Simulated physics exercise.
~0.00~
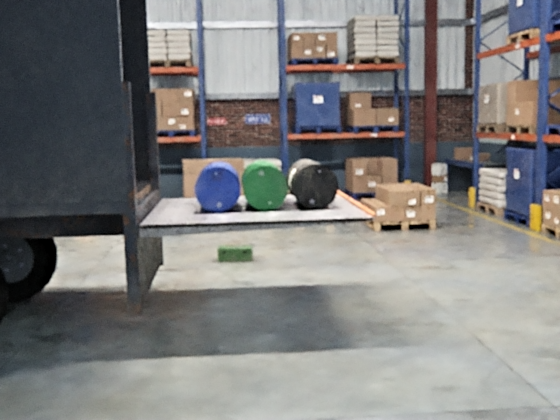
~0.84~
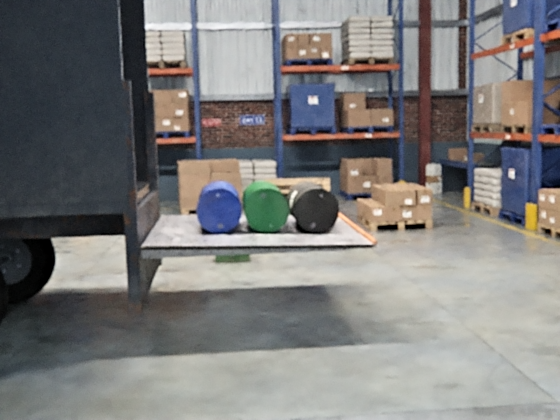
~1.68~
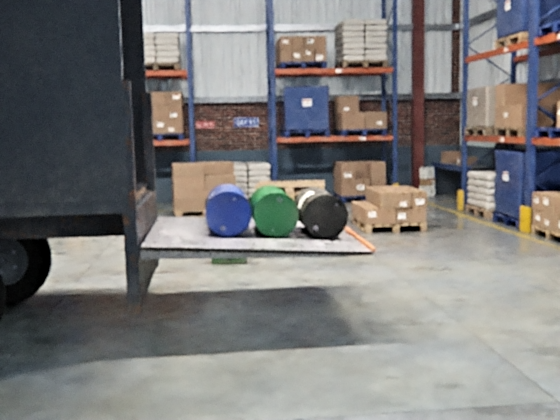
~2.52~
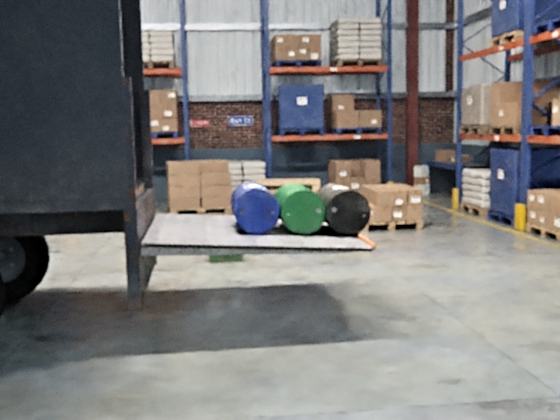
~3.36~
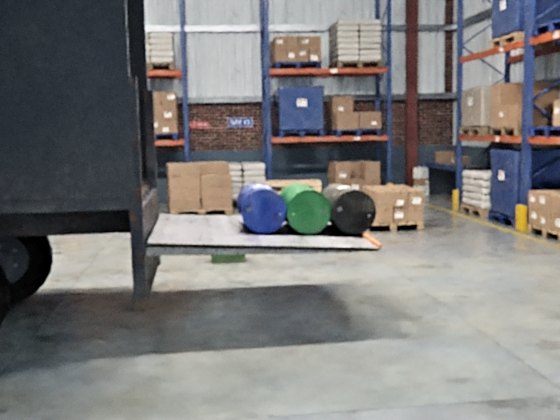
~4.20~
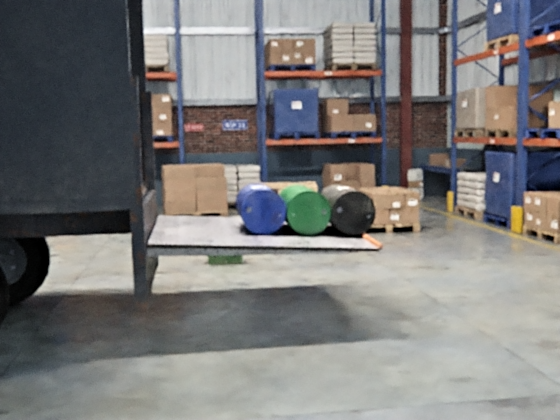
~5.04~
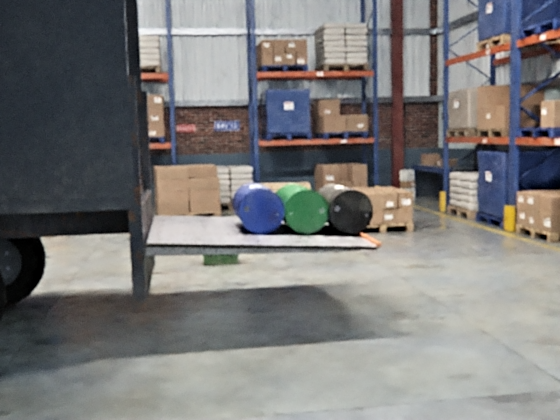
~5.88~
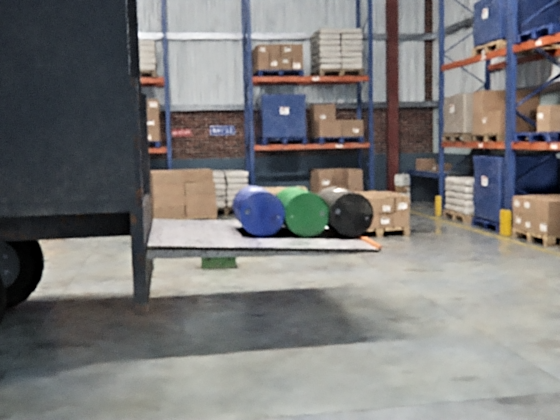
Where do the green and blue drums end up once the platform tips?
Both end up still on the lift platform. They roll right and come to rest beside the black drum near its outer edge, without going over.
